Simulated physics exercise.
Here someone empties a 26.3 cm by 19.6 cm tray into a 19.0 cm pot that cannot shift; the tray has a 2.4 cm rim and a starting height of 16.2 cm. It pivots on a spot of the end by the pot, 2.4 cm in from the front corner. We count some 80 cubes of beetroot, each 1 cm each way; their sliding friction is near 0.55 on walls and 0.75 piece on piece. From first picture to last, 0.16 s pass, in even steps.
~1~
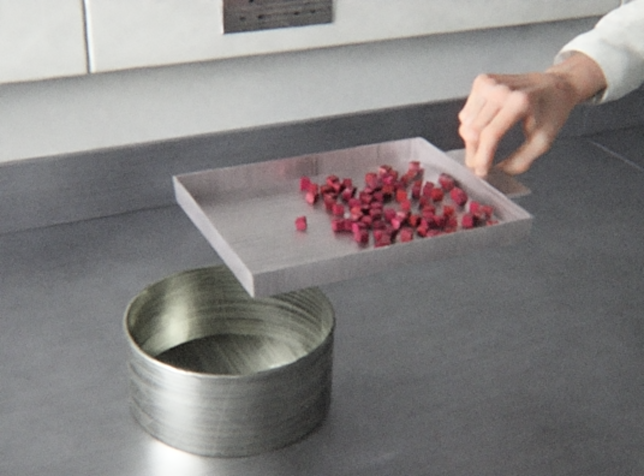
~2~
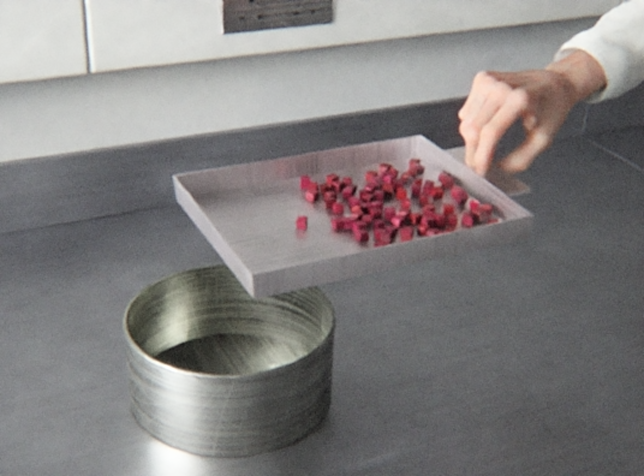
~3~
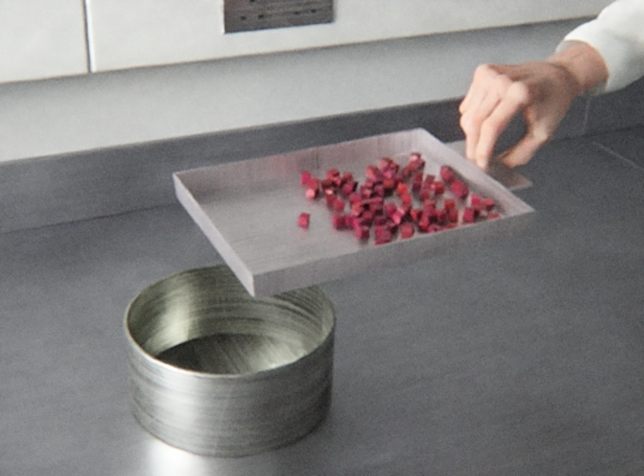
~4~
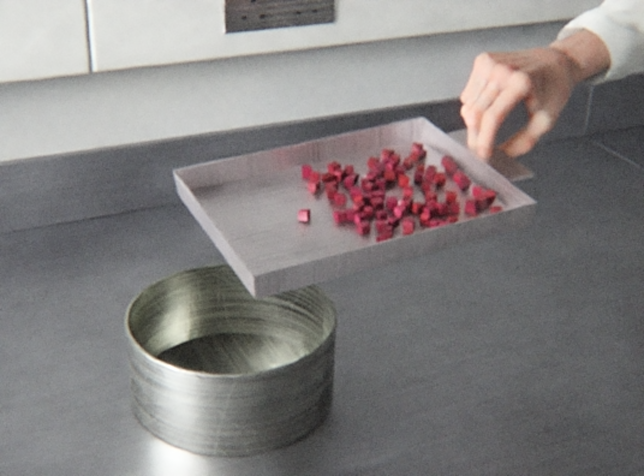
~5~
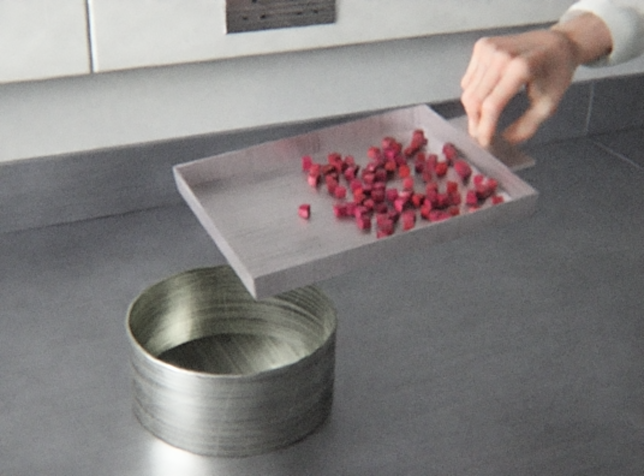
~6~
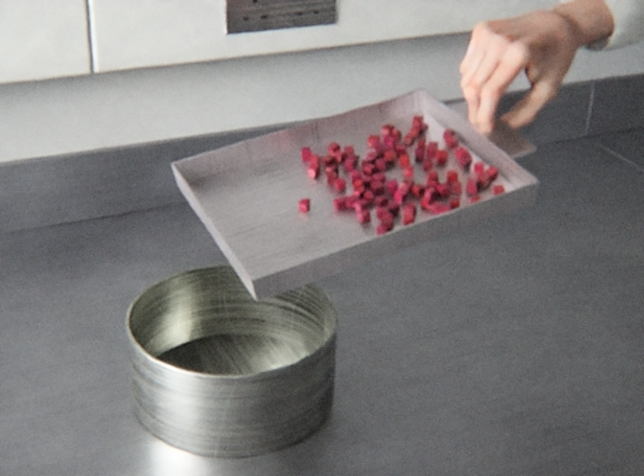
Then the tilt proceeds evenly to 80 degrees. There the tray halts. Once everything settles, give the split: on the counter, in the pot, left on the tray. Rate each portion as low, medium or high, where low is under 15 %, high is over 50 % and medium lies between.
Counter high, pot low, left on the tray medium.
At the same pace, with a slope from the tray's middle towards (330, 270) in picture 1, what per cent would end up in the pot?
That would be close to 0 per cent.
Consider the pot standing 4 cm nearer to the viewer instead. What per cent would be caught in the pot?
In that setup it would come to near 10 per cent.
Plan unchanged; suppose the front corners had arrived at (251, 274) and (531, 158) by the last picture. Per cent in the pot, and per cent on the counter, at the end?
Pot 10; counter 60.
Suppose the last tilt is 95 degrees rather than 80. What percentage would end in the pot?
0 per cent.
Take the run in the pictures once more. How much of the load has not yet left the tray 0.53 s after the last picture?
100%, roughly.
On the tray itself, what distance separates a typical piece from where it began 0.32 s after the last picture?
It has moved some 1 cm from its start.
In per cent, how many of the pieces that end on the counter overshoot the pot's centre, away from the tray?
Share past the middle: Roughly 100 percent.
Then, 0.32 s after the last picture, tilt 45 degrees; the tray holds 100 %, the pot 0 %.
Then, 0.53 s after the last picture, tilt 67 degrees; the tray holds 100 %, the pot 0 %.
Then, 0.86 s after the last picture, tilt 80 degrees; the tray holds 35 %, the pot 0 %.
In the end, counter 70 %, pot 0 %, tray 30 %.
